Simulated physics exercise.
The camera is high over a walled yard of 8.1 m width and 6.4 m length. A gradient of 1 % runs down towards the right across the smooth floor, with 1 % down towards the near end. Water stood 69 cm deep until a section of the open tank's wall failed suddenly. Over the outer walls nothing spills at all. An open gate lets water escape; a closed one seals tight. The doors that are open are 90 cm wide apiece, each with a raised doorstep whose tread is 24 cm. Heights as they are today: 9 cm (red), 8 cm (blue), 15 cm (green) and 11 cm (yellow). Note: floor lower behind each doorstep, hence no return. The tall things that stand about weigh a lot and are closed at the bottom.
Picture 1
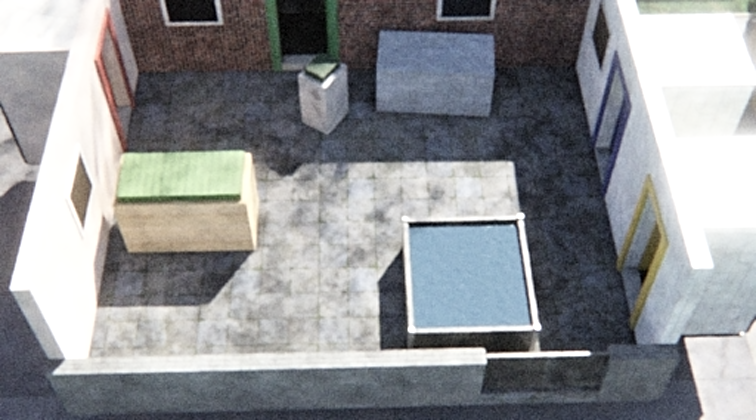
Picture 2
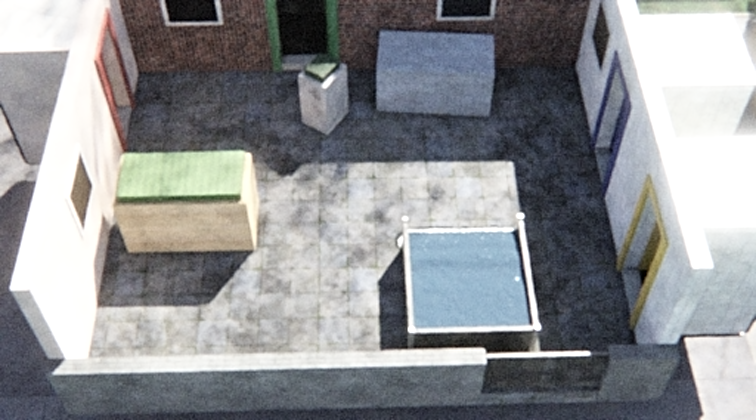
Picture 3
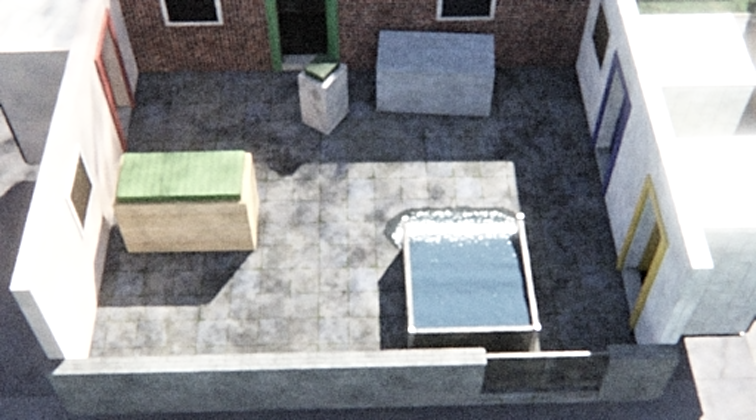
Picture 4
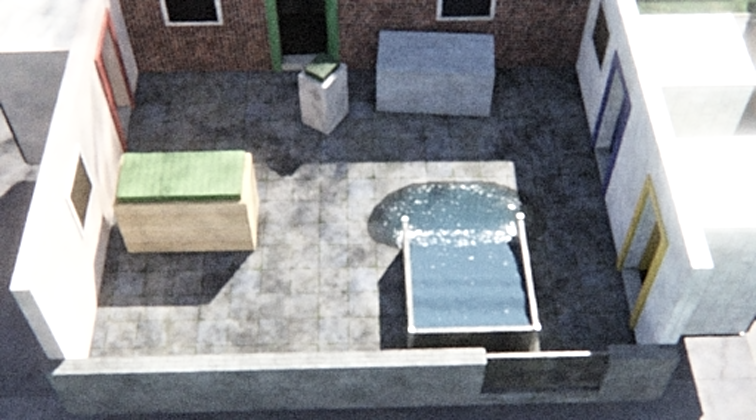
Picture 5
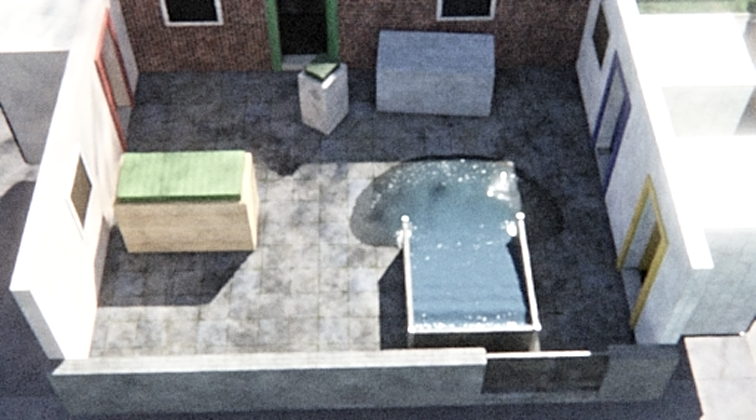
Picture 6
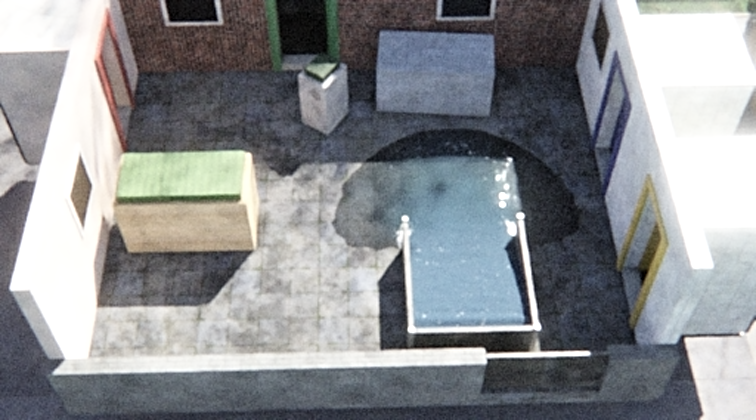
To begin with, still blue water fills an open tank in a walled yard with a green-topped block and coloured doors. Water then pours out over the tank's far side in a sparkling white rush, and spreads across the paved floor in a widening rounded sheet, reaching outward to both left and right.
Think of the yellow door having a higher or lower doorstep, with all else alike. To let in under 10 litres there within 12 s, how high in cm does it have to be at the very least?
At least roughly 10 cm.
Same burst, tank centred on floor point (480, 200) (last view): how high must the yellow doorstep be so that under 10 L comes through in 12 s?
In that case about 6.5 cm.
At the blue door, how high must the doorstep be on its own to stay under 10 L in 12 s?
Door blue, min height approx. 13.0 cm.
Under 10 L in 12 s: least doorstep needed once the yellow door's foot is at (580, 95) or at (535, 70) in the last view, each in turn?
Roughly 28 cm for the first and 23 cm for the second.
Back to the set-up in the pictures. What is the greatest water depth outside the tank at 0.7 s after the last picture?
36 cm.
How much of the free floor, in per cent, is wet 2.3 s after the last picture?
Roughly 45 percent.
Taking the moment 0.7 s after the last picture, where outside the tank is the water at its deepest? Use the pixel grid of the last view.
At about pixel (447, 121).
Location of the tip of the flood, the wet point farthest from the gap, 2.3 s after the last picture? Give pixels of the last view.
At about (217, 74).
Then, 0.7 s after the last picture water covers 30 % of the floor, deepest (36 cm) near (447, 121); it has not reached the yellow door.
Then, 2.3 s after the last picture water covers 45 % of the floor, deepest (32 cm) near (567, 112); it has not reached the yellow door.
Then, 11.3 s after the last picture water covers 90 % of the floor, deepest (14 cm) near (521, 377); 10 cm at the yellow door, 6 litres in over its 11 cm doorstep.
At the yellow door as built, the water peaked near 14 cm, 9.9 s after the last picture.
With a doorstep of 9 cm, 15 litres would have come in within the 12 s; with 12 cm, 3 litres. So under 10 litres takes about 10 cm.
